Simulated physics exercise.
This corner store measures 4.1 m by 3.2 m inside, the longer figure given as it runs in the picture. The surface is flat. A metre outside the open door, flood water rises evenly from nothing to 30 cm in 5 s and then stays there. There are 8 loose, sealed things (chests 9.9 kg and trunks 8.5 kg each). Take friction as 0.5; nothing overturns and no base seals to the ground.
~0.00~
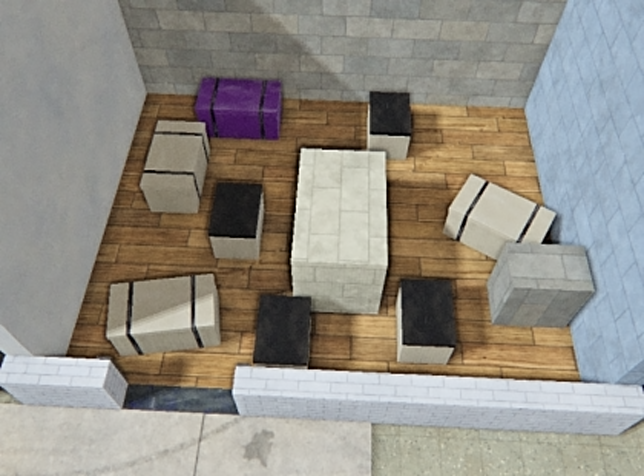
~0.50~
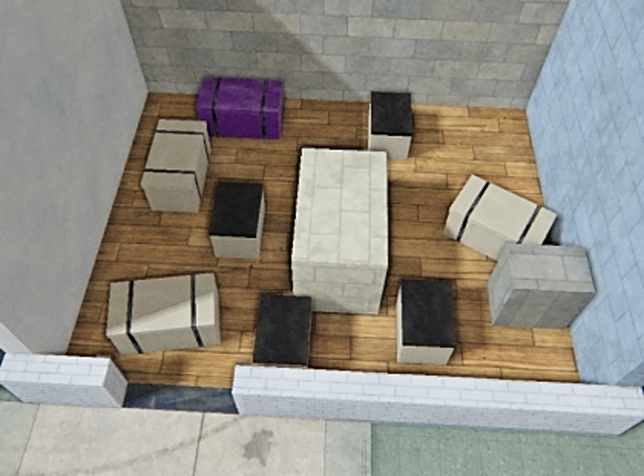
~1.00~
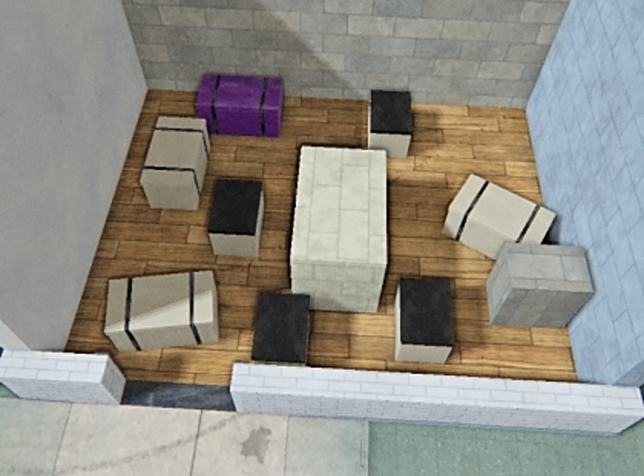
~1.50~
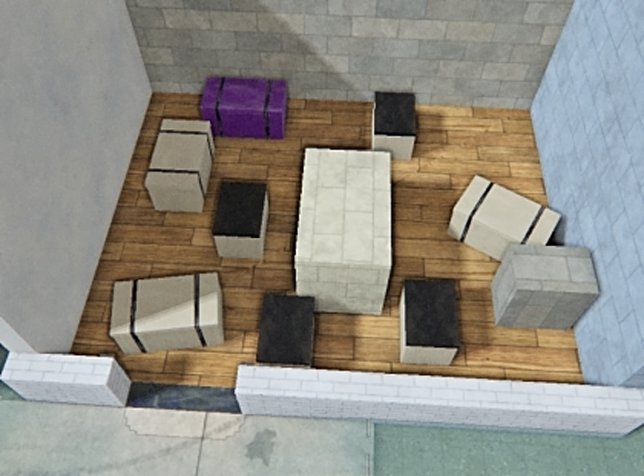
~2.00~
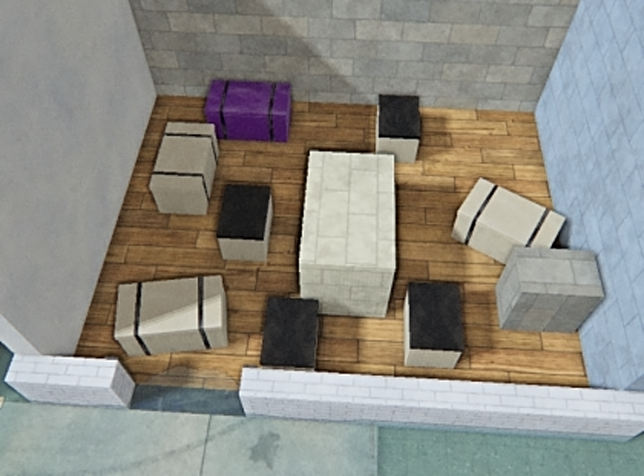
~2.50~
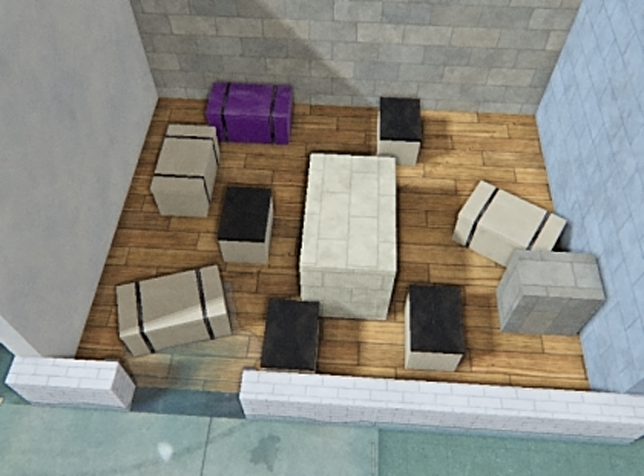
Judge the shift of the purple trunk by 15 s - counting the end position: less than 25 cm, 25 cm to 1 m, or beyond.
The purple trunk ends far away.
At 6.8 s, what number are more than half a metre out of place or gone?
3 of them.
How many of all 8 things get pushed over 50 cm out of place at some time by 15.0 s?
That makes 8.
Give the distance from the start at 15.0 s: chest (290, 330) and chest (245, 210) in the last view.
In that order: 150 cm, 140 cm.
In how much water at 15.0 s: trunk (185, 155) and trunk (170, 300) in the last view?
About 23 and 21 cm.
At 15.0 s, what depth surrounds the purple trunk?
About 22 cm.
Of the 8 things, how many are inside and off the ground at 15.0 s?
At that moment 8.
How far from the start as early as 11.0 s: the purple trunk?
About 250 cm.
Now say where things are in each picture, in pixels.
In the first picture, the purple trunk at (239, 95) rests on the ground; 0.0 m2 under water; 0 of 8 have shifted.
In the second picture, the purple trunk at (240, 94) rests on the ground; water covers 0.0 m2; 0 of 8 have shifted.
In the third picture, the purple trunk at (240, 92), on the bottom; 0.0 m2 under water; 0 of 8 have shifted.
In the fourth picture, the purple trunk at (244, 94), on the bottom; water covers 0.0 m2; 0 of 8 have shifted.
In the fifth picture, the purple trunk at (248, 97), on the bottom; 0.1 m2 under water; 0 of 8 have shifted.
In the sixth picture, the purple trunk at (249, 99), on the bottom; water covers 0.4 m2; 1 of 8 have shifted.
After 3.5 s the purple trunk is near (249, 99), 0.0 m from its start, aground; 0 afloat.
After 6.8 s the purple trunk is near (268, 74), 0.3 m from its start, afloat; 4 afloat.
After 11.0 s the purple trunk is near (523, 169), 2.7 m from its start, afloat; 8 afloat.
After 15.0 s the purple trunk is near (513, 208), 2.7 m from its start, afloat; 8 afloat.
